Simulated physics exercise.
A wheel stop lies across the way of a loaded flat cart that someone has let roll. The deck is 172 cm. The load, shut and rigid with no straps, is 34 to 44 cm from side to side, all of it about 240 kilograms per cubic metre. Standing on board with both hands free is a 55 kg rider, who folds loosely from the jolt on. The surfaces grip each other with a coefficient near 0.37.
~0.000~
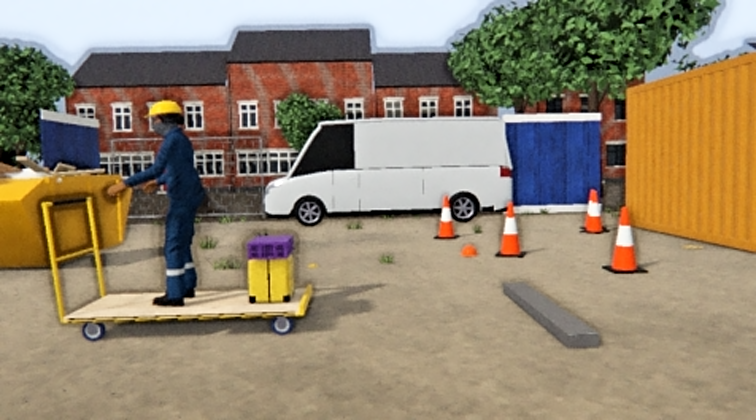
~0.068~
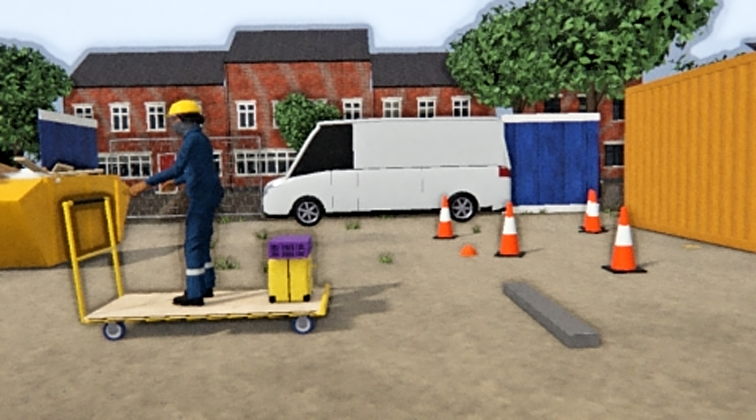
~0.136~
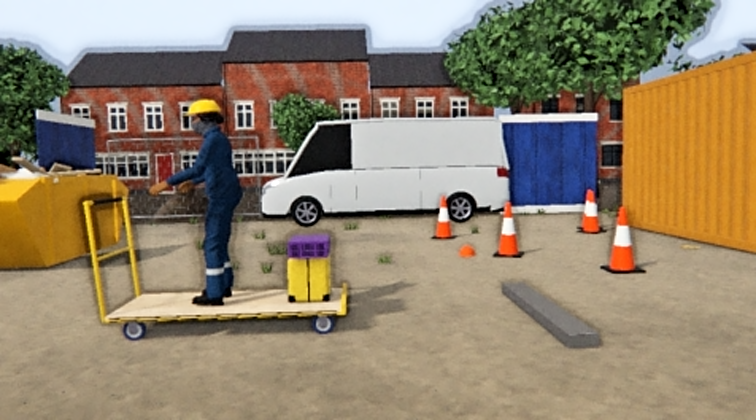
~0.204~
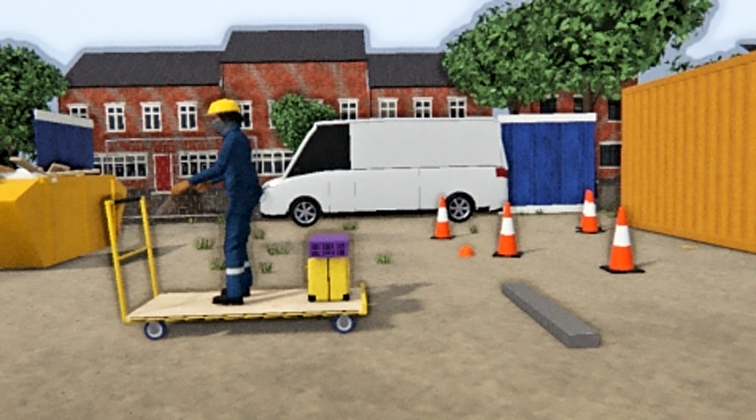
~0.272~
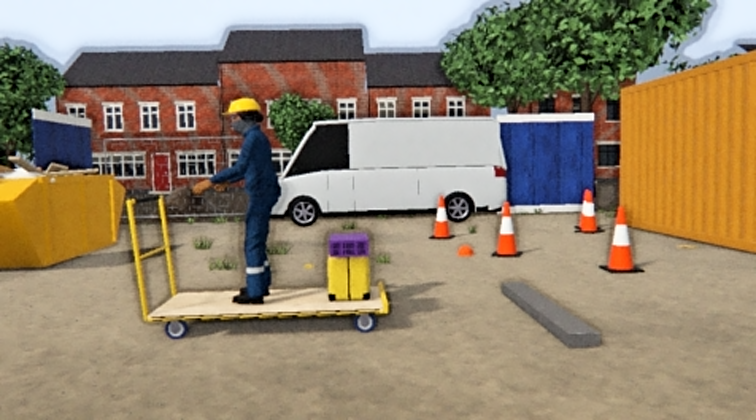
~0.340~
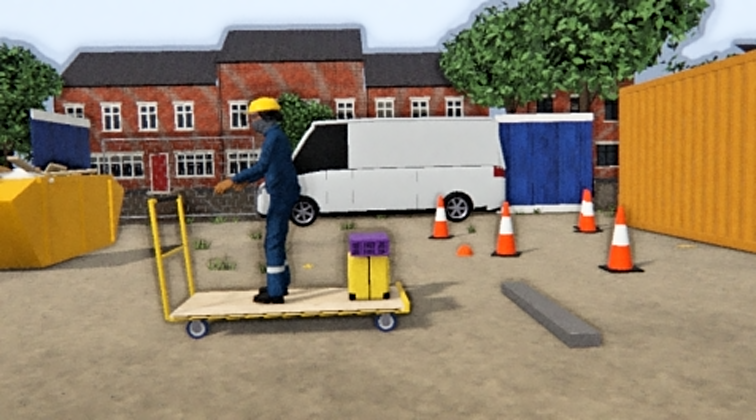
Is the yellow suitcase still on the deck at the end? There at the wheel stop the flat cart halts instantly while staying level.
I'm guessing it will carry past the lip.
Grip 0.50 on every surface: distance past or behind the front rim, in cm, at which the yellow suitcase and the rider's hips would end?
In that case yellow 50 past, hips 40 past.
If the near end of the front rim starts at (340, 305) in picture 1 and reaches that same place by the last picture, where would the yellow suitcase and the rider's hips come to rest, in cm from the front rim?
So the yellow one stops 20 cm short of the front rim, while the hips stay 40 cm behind it.
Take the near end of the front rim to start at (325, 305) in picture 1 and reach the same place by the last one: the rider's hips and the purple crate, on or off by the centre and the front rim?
The hips end up still in place and the purple one ends up no longer aboard.
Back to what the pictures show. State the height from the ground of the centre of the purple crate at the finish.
Near 5 cm.
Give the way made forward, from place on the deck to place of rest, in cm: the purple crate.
Purple 135.
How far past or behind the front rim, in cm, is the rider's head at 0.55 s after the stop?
Roughly 40 cm behind the front rim.
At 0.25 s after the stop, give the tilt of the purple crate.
I'd put the tilt near 50 degrees.
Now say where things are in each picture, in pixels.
Yellow suitcase (272, 277), purple crate (272, 247), rim corner (302, 310); 0 cm covered, 189 to go, in the first frame.
Yellow suitcase (291, 277), purple crate (291, 247), rim corner (323, 310); 16 cm covered, 174 to go, in the second frame.
Yellow suitcase (310, 277), purple crate (310, 246), rim corner (343, 309); 31 cm covered, 158 to go, in the third frame.
Yellow suitcase (329, 276), purple crate (329, 246), rim corner (365, 309); 47 cm covered, 142 to go, in the fourth frame.
Yellow suitcase (349, 275), purple crate (349, 245), rim corner (386, 308); 62 cm covered, 127 to go, in the fifth frame.
Yellow suitcase (368, 275), purple crate (369, 244), rim corner (407, 307); 78 cm covered, 111 to go. Speed about 2.3 m/s, in the sixth frame.
Impact comes at 0.83 s.
After 1.08 s the yellow suitcase is 12 cm behind the rim, tilted 25°, near (525, 263) in the last picture's view.
After 1.38 s the yellow suitcase is 4 cm behind the rim, tilted 50°, near (535, 262) in the last picture's view.
After 1.83 s the yellow suitcase is 13 cm past the rim, tilted 115°, near (555, 272) in the last picture's view.
At rest, 4.3 s, past the rim, yellow suitcase, purple crate and the rider's hips; nothing is left behind it.
